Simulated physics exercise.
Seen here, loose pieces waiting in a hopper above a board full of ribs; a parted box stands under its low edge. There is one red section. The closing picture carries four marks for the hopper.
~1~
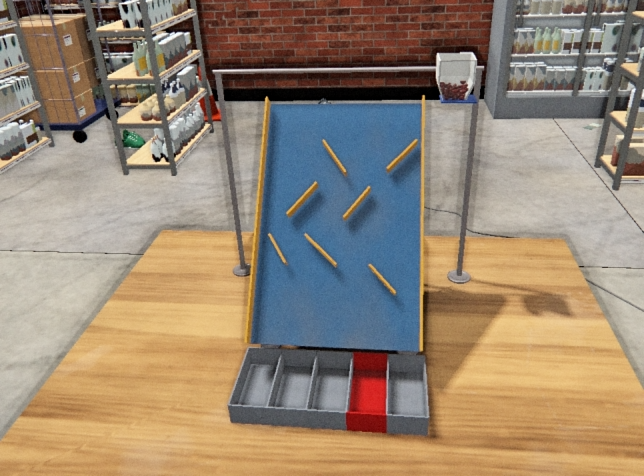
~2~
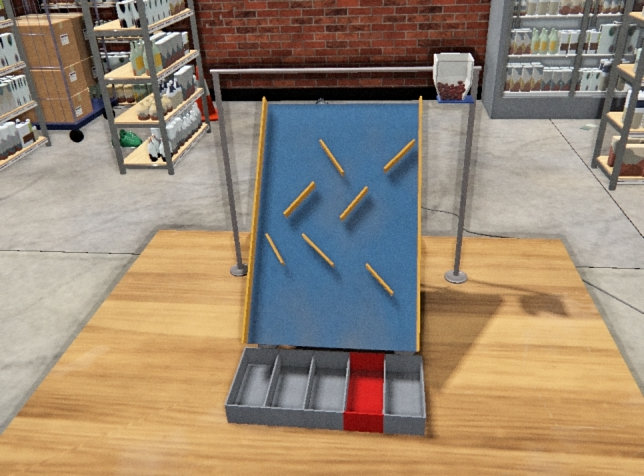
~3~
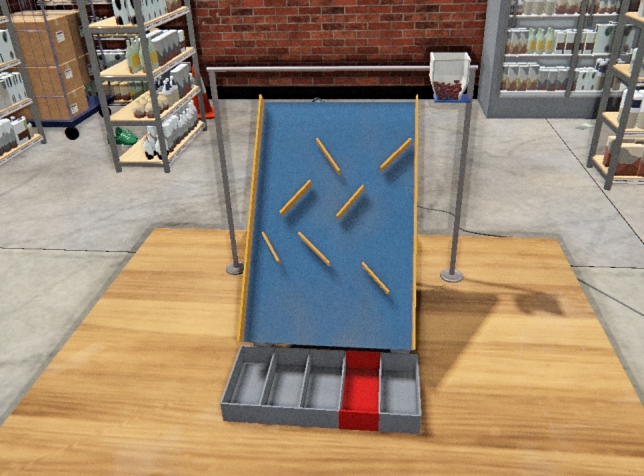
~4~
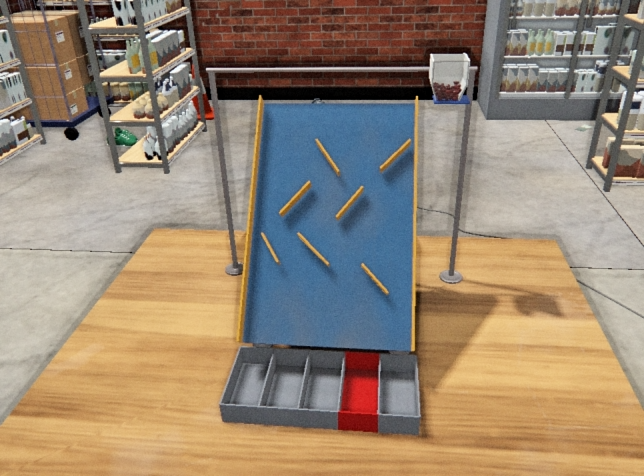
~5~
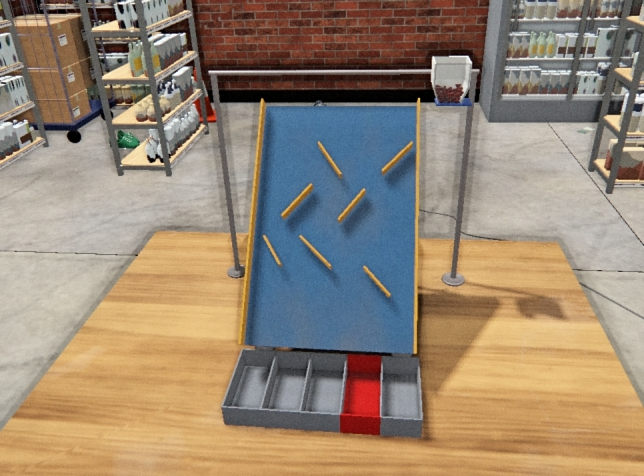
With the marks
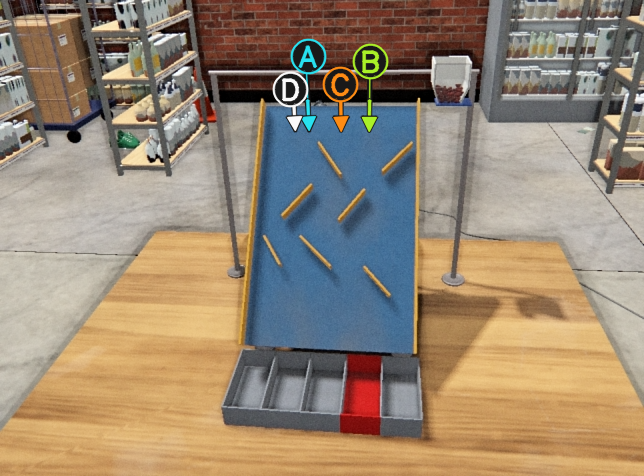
A tilted blue board with yellow side rails and seven short yellow ribs stands on a pale wooden platform, seen from the front and slightly above, in a storeroom with stocked shelves and a brick wall. A small, pale hopper of dark reddish pieces sits beyond its upper right, and a grey five-part box with one red section, second from right, lies below. Only the camera shifts very slightly.
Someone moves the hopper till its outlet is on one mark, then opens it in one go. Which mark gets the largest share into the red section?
Choose C.
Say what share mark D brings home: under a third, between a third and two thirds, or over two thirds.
Under a third.
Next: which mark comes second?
It is B.
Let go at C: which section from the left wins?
The fourth.
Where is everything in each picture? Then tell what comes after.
Hopper (450, 91), kidney beans, door shut, in the first frame.
Ribs (320, 140) to (343, 172), (385, 168) to (414, 140), (284, 214) to (314, 182), in the second frame.
Ribs (337, 216) to (363, 185), (262, 232) to (278, 261), (299, 232) to (329, 263), in the third frame.
Ribs (362, 264) to (388, 293), in the fourth frame.
Red section (360, 423), number 4 of 5 from the left, in the fifth frame.
On the marked copy, mark A meets the board at (308, 125); mark B meets the board at (369, 126); mark C meets the board at (341, 126); mark D meets the board at (295, 125).
For mark A, about a tenth in the red section, the larger part in other sections.
For mark B, roughly a third in the red section, roughly half in other sections, about a tenth held on the board.
For mark C, roughly two thirds in the red section, roughly a quarter in other sections, about a tenth held on the board.
For mark D, just a few in the red section, almost all in other sections.
